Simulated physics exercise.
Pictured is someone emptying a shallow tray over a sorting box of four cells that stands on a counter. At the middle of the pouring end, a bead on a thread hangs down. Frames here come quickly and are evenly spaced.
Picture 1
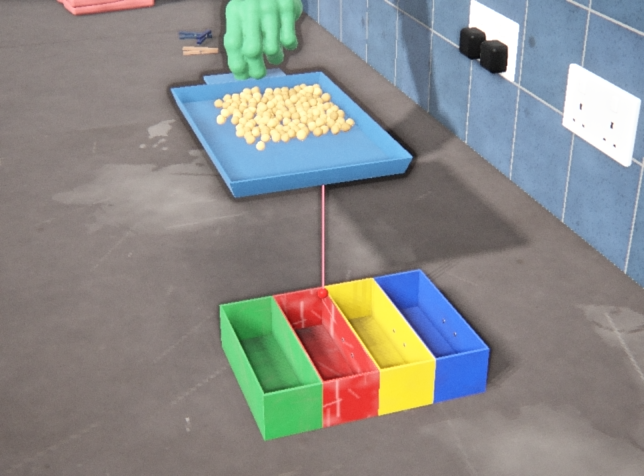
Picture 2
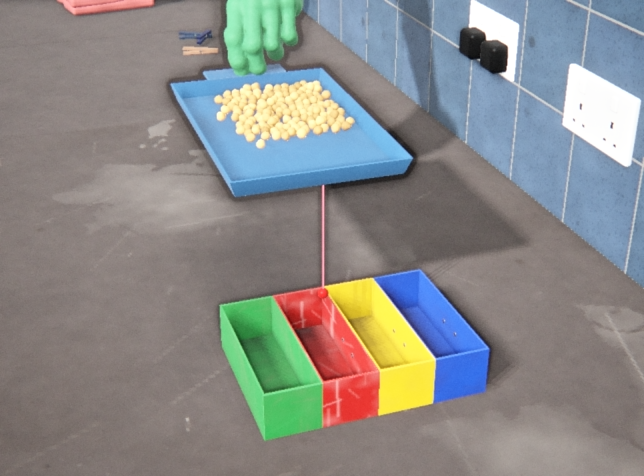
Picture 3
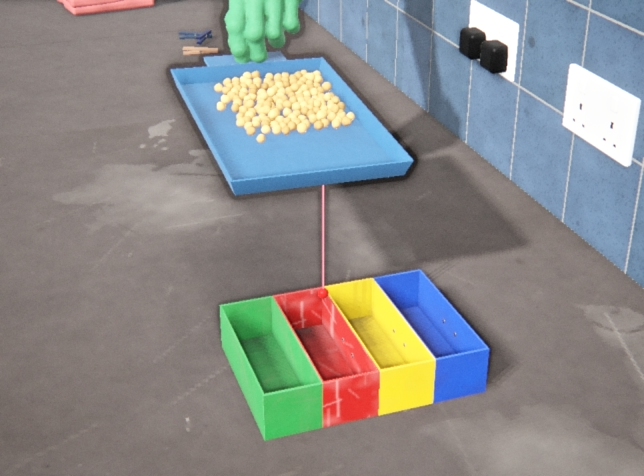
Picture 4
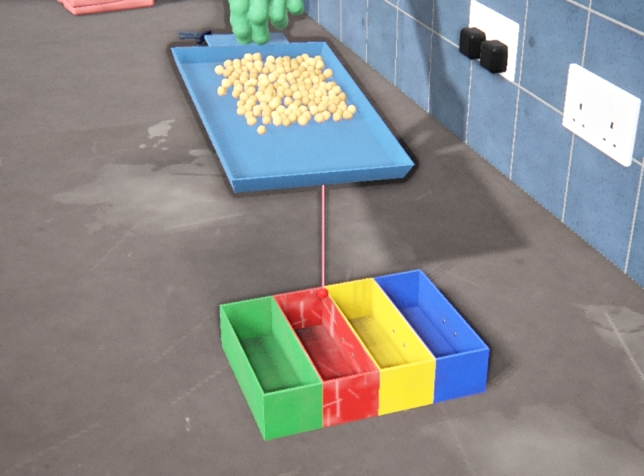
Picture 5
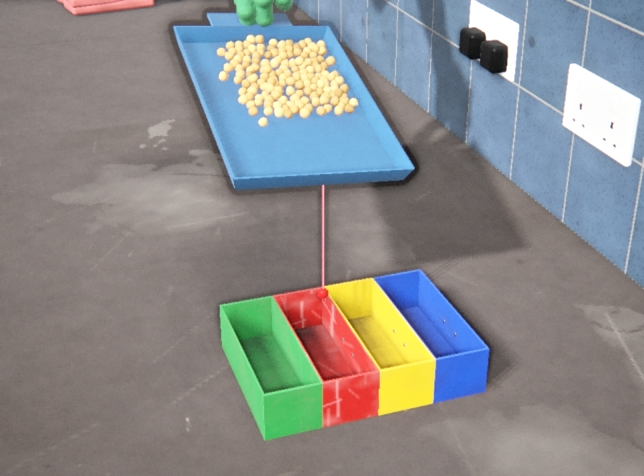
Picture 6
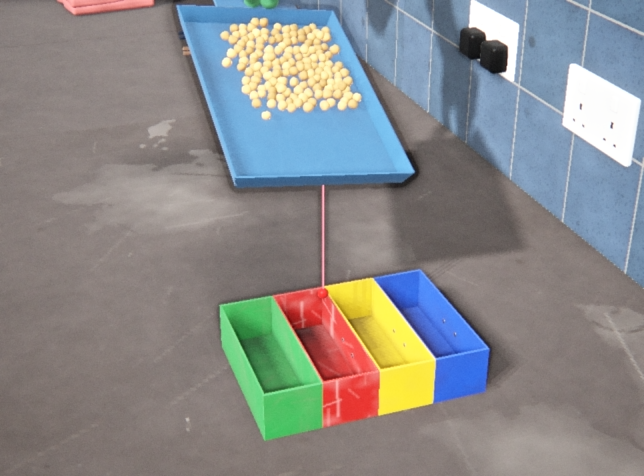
To begin with, a green hand holds a shallow blue tray of dried chickpeas almost level above a sorting box with green, red, yellow and blue cells. The hand then raises the tray's far end steadily, tilting it towards its right front corner, while the chickpeas stay bunched near the back.
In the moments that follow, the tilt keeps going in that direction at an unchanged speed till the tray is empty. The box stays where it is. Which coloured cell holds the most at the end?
The blue cell holds the most.
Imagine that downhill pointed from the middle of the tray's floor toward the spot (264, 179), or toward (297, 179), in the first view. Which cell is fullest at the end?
First: Green, second: That green cell.
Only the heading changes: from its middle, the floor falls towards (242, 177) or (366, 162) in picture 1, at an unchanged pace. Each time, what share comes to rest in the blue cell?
You'd get 0 per cent the first time and 70 per cent the second time.
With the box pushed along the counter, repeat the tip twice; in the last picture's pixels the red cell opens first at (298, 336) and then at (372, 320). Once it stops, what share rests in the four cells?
Trial 1 near 70 %, trial 2 near 90 %.
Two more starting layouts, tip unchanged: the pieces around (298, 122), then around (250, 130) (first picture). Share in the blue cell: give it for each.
Close to 50 and close to 50 per cent.
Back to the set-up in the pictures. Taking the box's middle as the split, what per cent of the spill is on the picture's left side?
Close to 10 in a hundred.
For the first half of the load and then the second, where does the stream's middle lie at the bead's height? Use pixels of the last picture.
Early-half point (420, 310); late-half point (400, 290).
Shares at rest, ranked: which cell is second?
That yellow cell.
Shortly afterwards, tray tipped steeply; near two thirds on the tray; only a few in the yellow cell; only a few in the blue cell; near a third falling or outside the box.
Next, tray tipped past a quarter turn; a little on the tray; near a third in the blue cell; near a quarter in the yellow cell; only a few in the red cell; only a few in the green cell; near a quarter falling or outside the box.
Some moments later, tray tipped past a quarter turn; near half in the blue cell; near a third in the yellow cell; only a few in the red cell; only a few in the green cell; a little falling or outside the box.
In the end, tray tipped past a quarter turn; near half in the blue cell; near a third in the yellow cell; only a few in the red cell; only a few in the green cell; a little outside the box.
